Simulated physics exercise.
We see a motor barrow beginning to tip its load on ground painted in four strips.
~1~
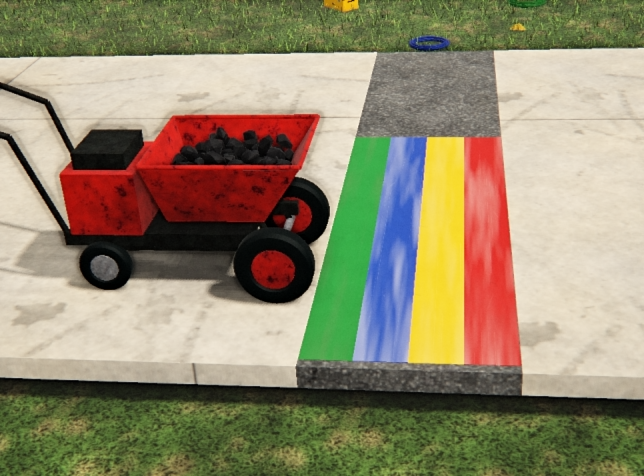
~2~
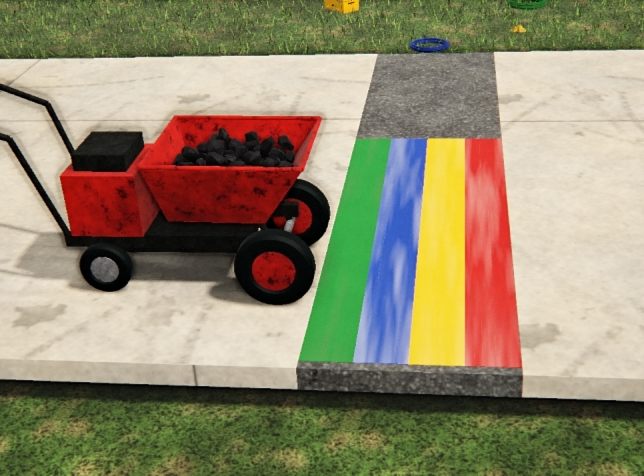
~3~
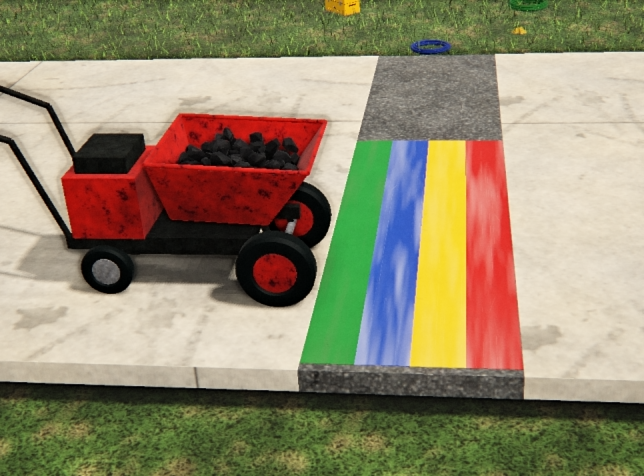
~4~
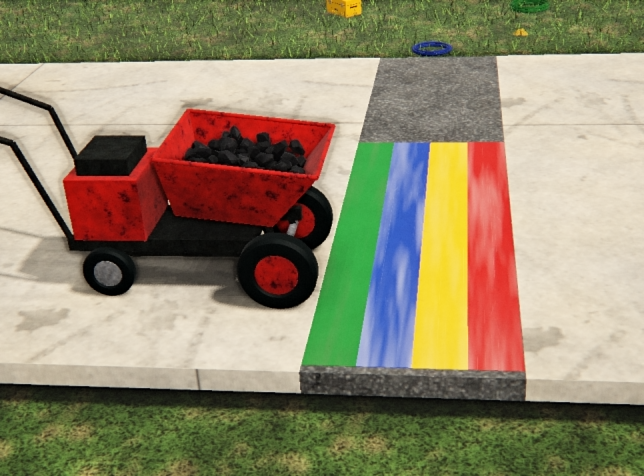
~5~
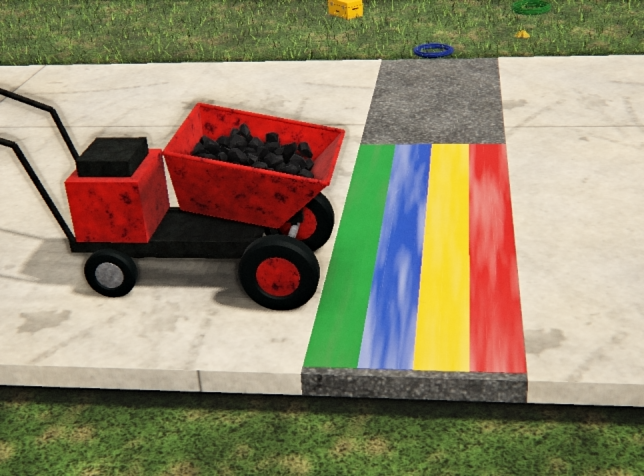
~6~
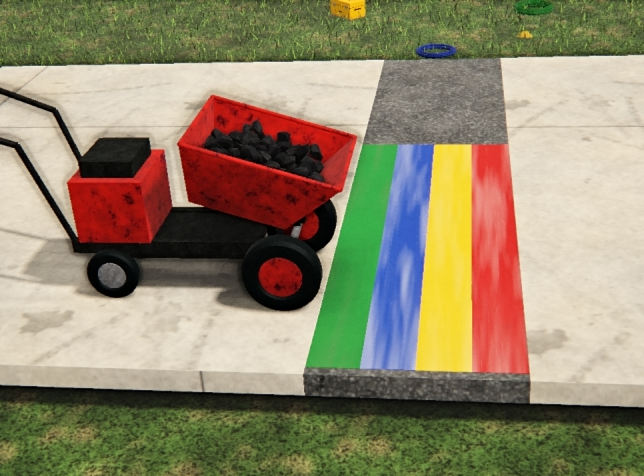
The red skip of a motor barrow, loaded with black lumps, tilts toward painted coloured strips.
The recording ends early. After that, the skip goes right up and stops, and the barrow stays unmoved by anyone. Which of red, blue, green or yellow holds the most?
Yellow.
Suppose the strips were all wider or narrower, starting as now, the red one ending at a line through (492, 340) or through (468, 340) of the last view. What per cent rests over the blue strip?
First case 10 per cent, second case 0 per cent.
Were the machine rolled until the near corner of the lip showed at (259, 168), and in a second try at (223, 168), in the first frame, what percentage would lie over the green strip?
Around 20 and 40 per cent respectively.
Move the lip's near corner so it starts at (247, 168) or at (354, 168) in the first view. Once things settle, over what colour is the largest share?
Case 1 - the strip in blue; case 2 - that red strip.
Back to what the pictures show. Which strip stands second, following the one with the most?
It's the blue one next.
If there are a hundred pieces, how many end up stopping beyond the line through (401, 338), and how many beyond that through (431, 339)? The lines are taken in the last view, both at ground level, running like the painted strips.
The first comes to 70 per cent, the second to 40 per cent.
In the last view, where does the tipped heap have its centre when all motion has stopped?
(437, 274).
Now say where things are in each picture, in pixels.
The first picture shows lip of the skip near (299, 168), level; top of the load near (228, 159), lumps of coal; green strip near (333, 325); blue strip near (385, 326); yellow strip near (437, 328); red strip near (491, 329).
The second picture shows lip of the skip near (301, 170), level; top of the load near (230, 160).
The third picture shows lip of the skip near (307, 174), tipped barely; top of the load near (221, 161).
The fourth picture shows lip of the skip near (316, 178), tipped a little; top of the load near (221, 157).
The fifth picture shows lip of the skip near (327, 184), tipped a little; top of the load near (231, 155).
The sixth picture shows lip of the skip near (340, 190), tipped clearly; top of the load near (243, 151); green strip near (340, 333); blue strip near (392, 334); yellow strip near (445, 335); red strip near (499, 337).
Shortly afterwards, skip tipped steeply; the whole lot in the skip.
Next, skip tipped steeply; all but a few in the skip; only a few over the blue strip; only a few over the yellow strip; only a few falling.
Some moments later, skip tipped right over; near a third in the skip; a little over the blue strip; near a third over the yellow strip; a little over the red strip; only a few off the paint.
In the end, skip tipped right over; near a quarter in the skip; only a few over the green strip; near a quarter over the blue strip; near a third over the yellow strip; a little over the red strip; only a few off the paint.
